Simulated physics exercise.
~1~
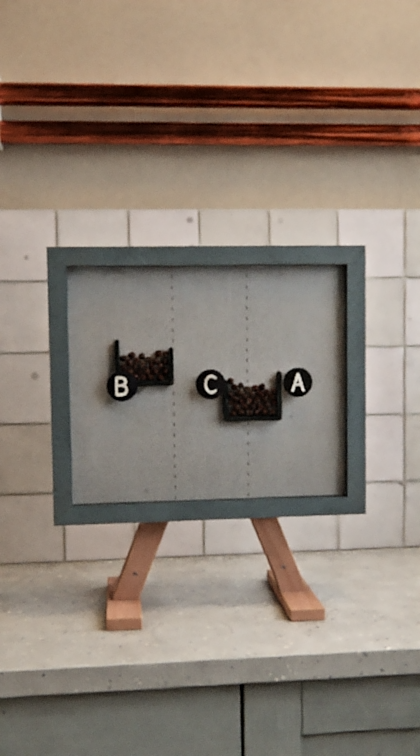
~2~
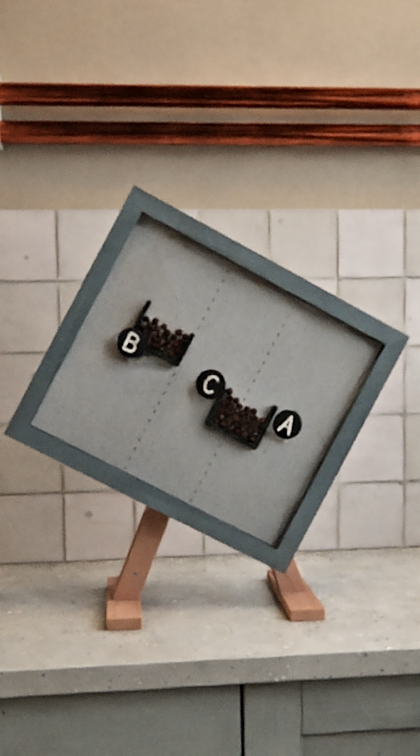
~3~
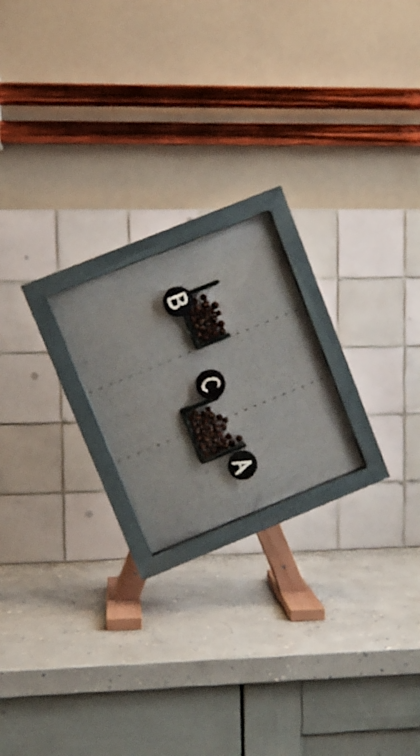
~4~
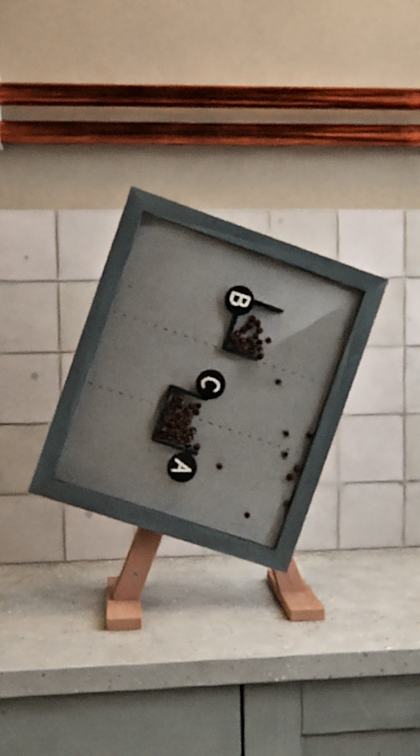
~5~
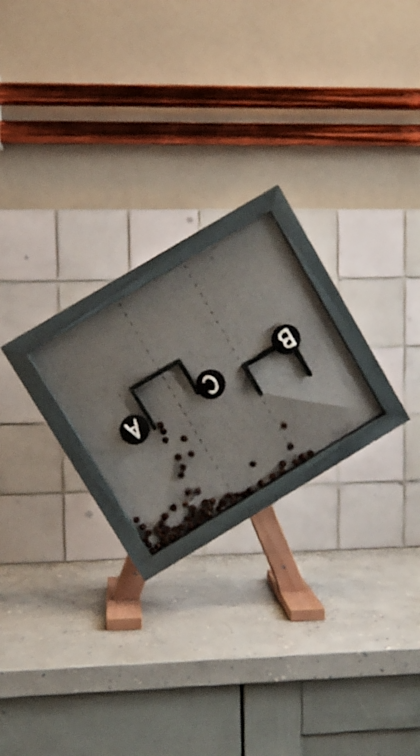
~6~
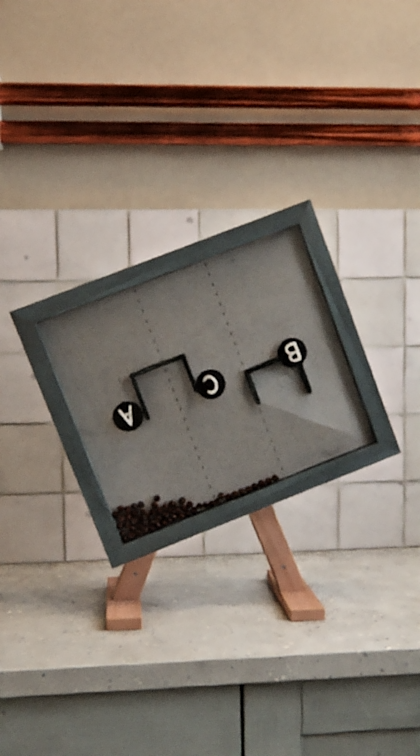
Small dark pellets sat in two black trays inside a framed, clear-fronted box as it swung clockwise until nearly upside down, then they spilled out, tumbled to the lowest edge and settled in a sloping heap, mostly beneath letter A.
